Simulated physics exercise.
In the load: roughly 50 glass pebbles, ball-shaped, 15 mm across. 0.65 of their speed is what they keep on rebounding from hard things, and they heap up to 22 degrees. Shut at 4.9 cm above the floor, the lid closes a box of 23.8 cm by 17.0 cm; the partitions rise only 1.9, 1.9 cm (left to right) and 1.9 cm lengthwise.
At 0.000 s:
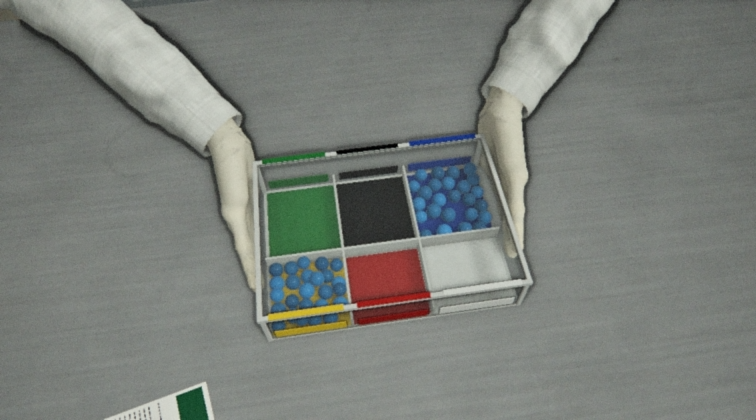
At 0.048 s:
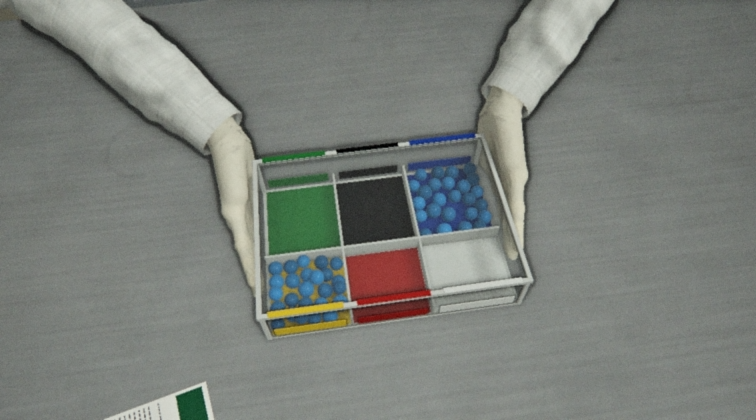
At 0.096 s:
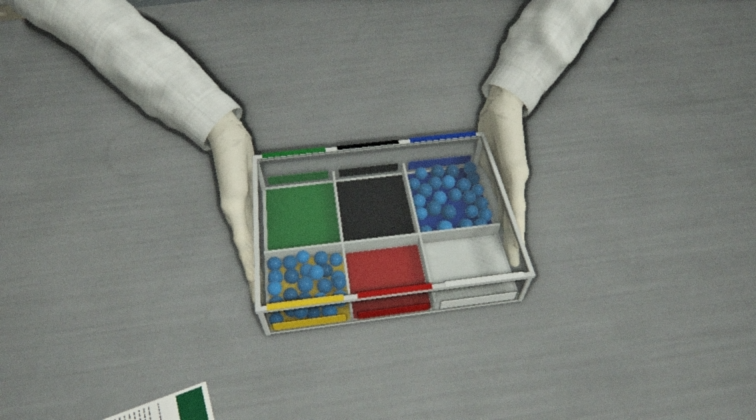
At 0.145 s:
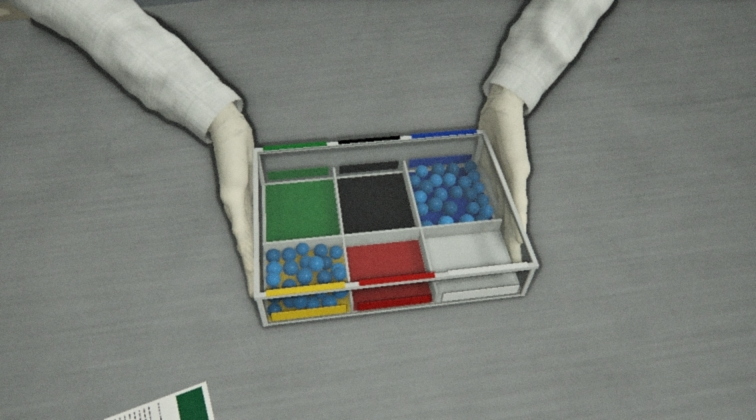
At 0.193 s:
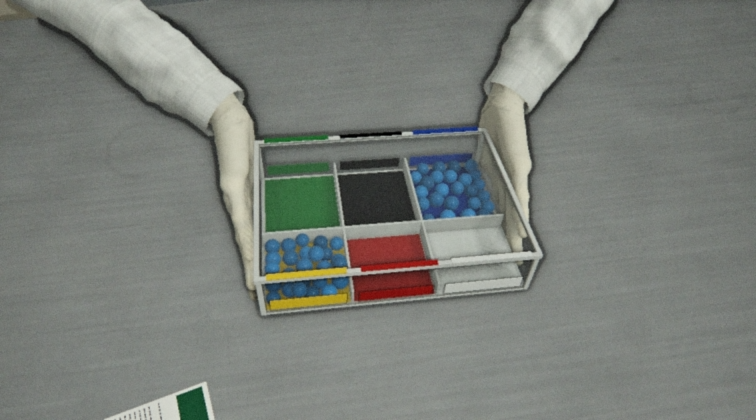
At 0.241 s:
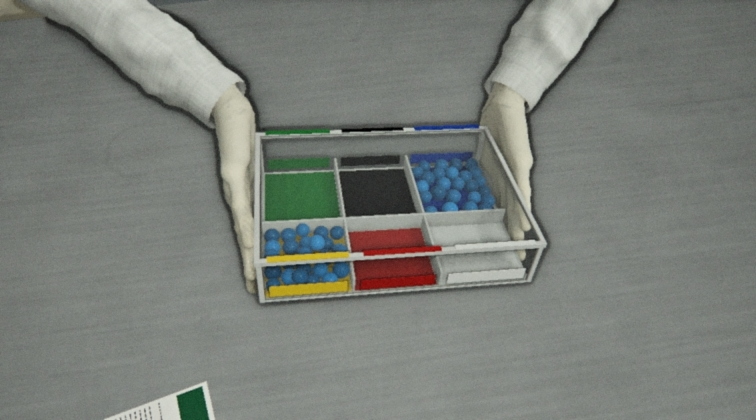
The video shows two white-sleeved hands holding a clear box divided into six coloured compartments, with small blue balls in the blue and yellow ones; the box gradually tilts slightly while the balls stay in those two compartments.
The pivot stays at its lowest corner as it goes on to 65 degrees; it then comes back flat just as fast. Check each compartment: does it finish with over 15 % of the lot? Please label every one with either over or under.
Labels - red compartment: Under; blue compartment: Over; green compartment: Under; yellow compartment: Over; white compartment: Under; black compartment: Under.
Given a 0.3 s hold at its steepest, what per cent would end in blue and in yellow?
Then, in per cent: Blue 50, yellow 40.
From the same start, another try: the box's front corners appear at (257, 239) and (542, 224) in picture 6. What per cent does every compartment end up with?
Red 0, blue 50, green 0, yellow 40, white 0, black 5.
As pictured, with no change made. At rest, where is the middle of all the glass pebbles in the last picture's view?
Look around (423, 218) in the last picture.
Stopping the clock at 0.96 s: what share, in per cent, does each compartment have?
It splits as red 0, blue 50, green 0, yellow 45, white 0 and black 5 percent.
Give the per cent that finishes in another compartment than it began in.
Result: Roughly 10 %.
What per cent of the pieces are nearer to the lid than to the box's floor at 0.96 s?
0 per cent, give or take.
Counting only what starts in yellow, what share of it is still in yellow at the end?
Fraction kept: Approx. 80 %.
Then, at 0.96 s, tilt 64 degrees; blue 50 %, yellow 45 %, black 5 %.
Then, at 1.44 s, tilt 28 degrees; blue 50 %, yellow 40 %, black 5 %.
After 1.99 s, tilt 0 degrees; blue 50 %, yellow 40 %, black 5 %.
By 2.3 s all is still; red 0 %, blue 50 %, green 0 %, yellow 40 %, white 0 %, black 5 %.
